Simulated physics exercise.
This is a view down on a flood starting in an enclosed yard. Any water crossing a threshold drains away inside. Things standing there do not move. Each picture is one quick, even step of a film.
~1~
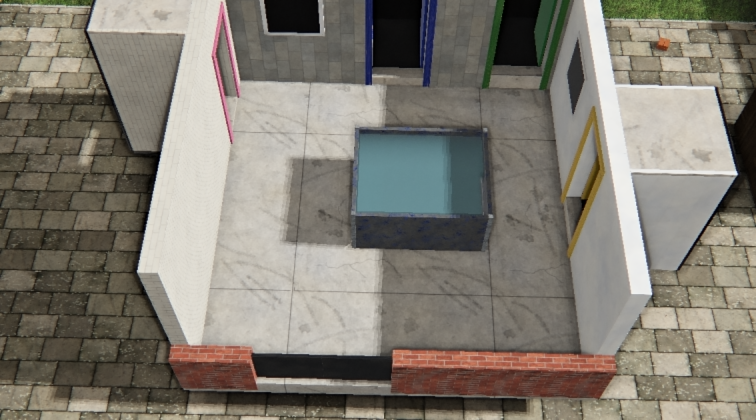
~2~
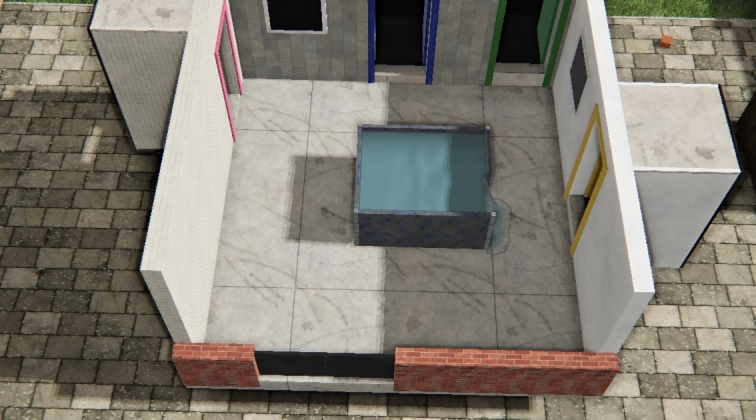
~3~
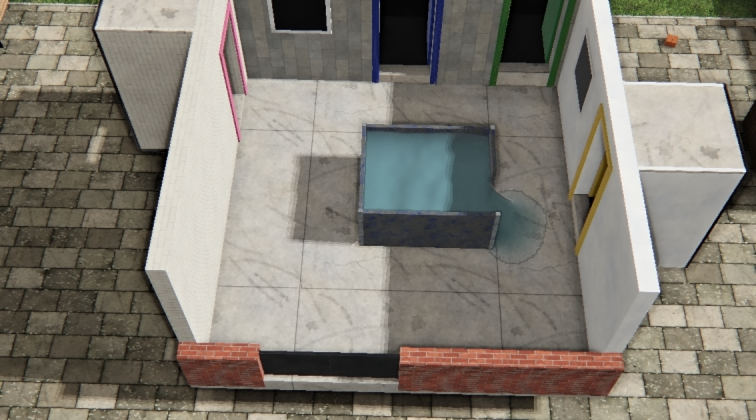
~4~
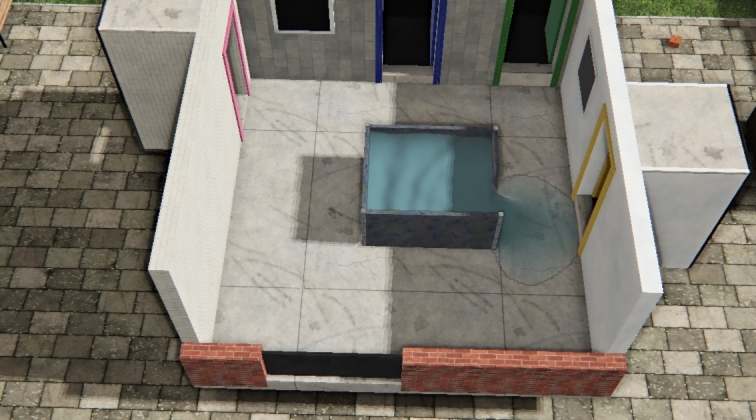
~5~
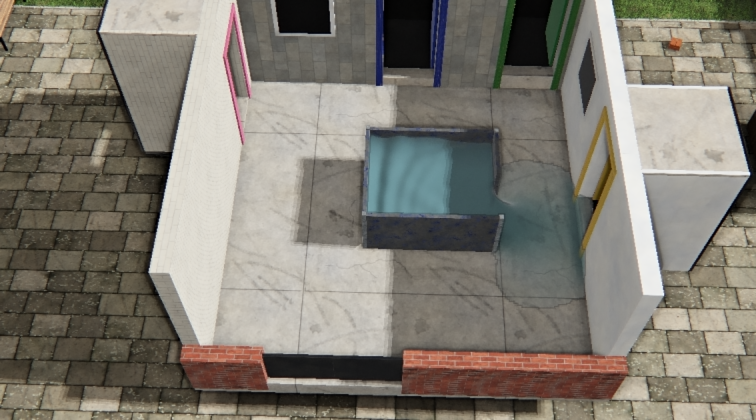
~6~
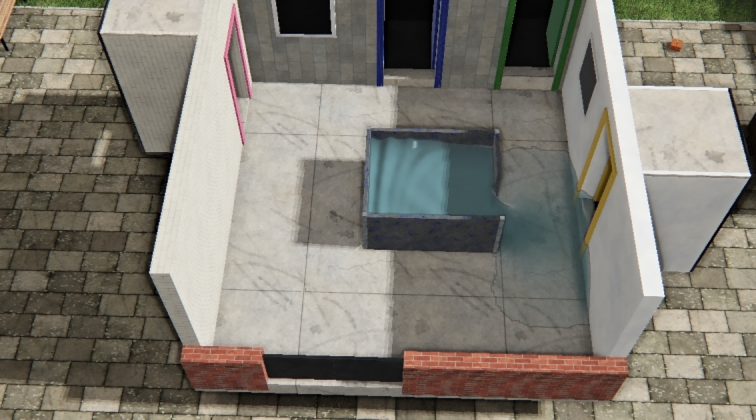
Water pours from a gap in the right side of a dark-walled tank in an enclosed yard, spreading across the tiled floor to the white right wall beside the yellow-framed opening, then fanning out along the wall's base.
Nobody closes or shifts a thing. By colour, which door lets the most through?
Yellow is the one.
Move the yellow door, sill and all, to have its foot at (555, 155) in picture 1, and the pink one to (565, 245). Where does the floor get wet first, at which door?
It's the pink door.
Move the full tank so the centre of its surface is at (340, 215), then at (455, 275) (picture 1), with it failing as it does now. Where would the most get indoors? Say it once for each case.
Case 1: The one in pink; case 2: The pink-painted one.
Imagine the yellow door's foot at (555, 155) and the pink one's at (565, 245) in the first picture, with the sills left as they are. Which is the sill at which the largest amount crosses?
I'd go with the pink one.
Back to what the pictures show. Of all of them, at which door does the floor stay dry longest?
Last is the pink door.
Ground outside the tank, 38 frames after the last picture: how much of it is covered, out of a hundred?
About 95 per cent.
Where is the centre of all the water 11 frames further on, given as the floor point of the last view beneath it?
Close to (469, 224), I reckon.
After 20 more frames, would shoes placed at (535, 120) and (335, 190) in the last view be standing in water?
In the order asked, the first is swamped and the second is spared.
A moment on, water covers 20 % of the floor; yellow door a lot in, blue door not reached, green door not reached, pink door not reached.
Next, water covers 35 % of the floor; yellow door a lot in, blue door not reached, green door wet at the sill, nothing in, pink door not reached.
Then, water covers 70 % of the floor; yellow door a lot in, blue door wet at the sill, nothing in, green door wet at the sill, nothing in, pink door not reached.
Later, water covers 95 % of the floor; yellow door a lot in, blue door wet at the sill, nothing in, green door wet at the sill, nothing in, pink door some in.
In the end, water covers 95 % of the floor; yellow door a lot in, blue door wet at the sill, nothing in, green door wet at the sill, nothing in, pink door a lot in; the yellow door has let in the most.
